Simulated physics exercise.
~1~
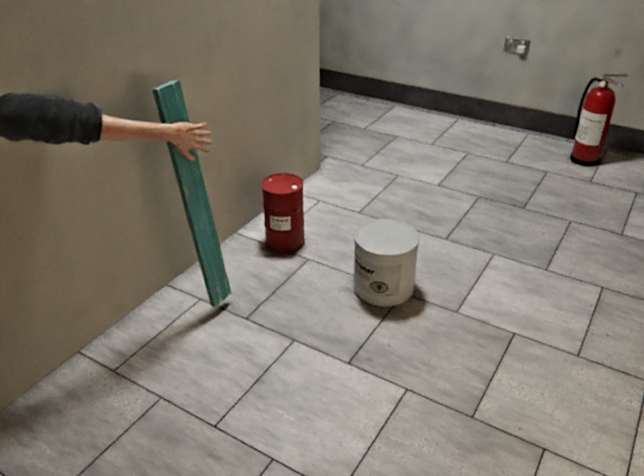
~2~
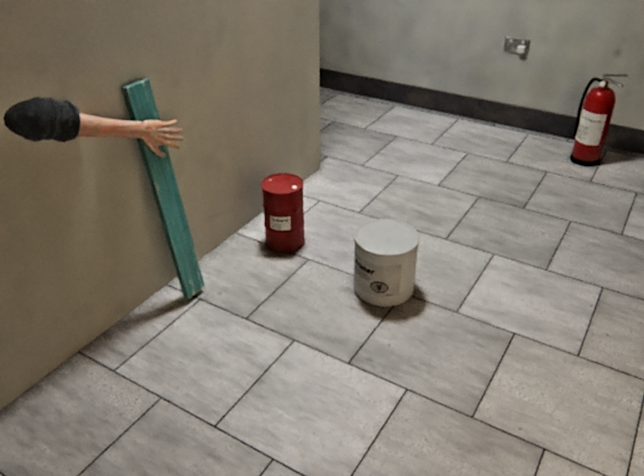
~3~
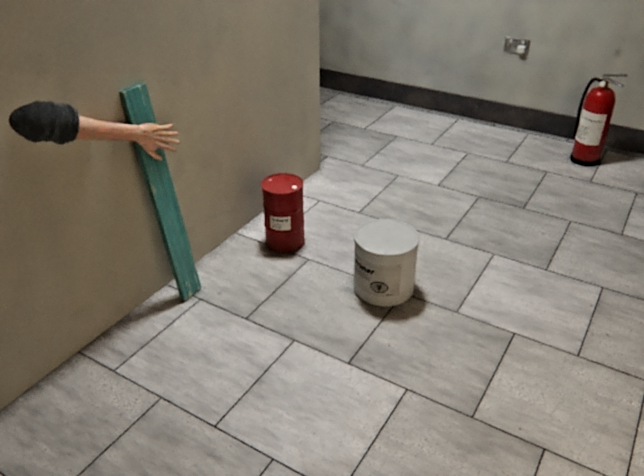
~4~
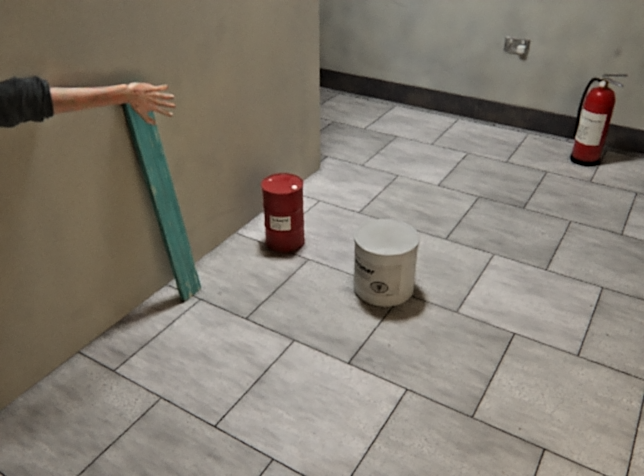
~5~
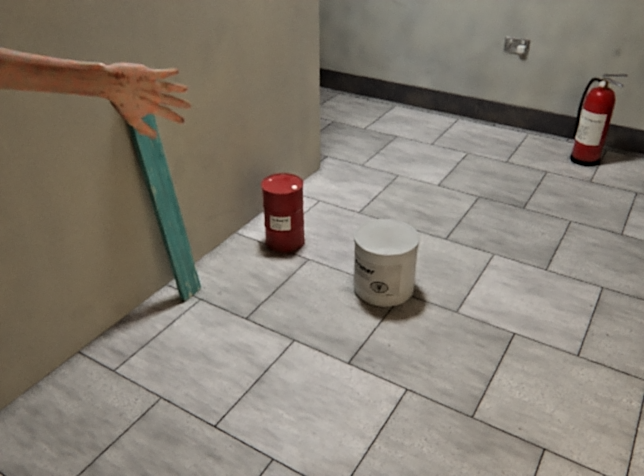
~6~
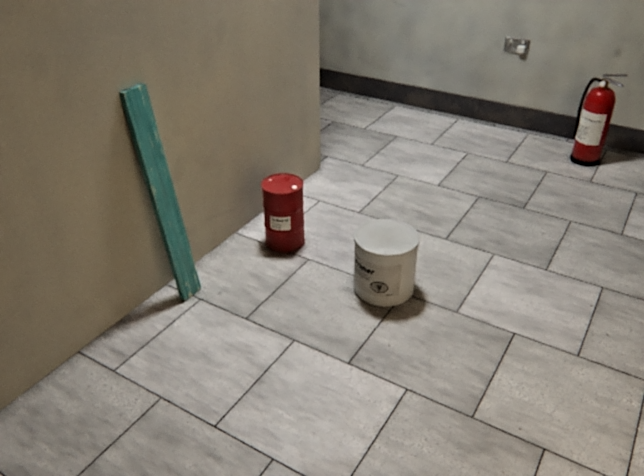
A hand leans a turquoise plank against the wall, lets go, and it stays up.
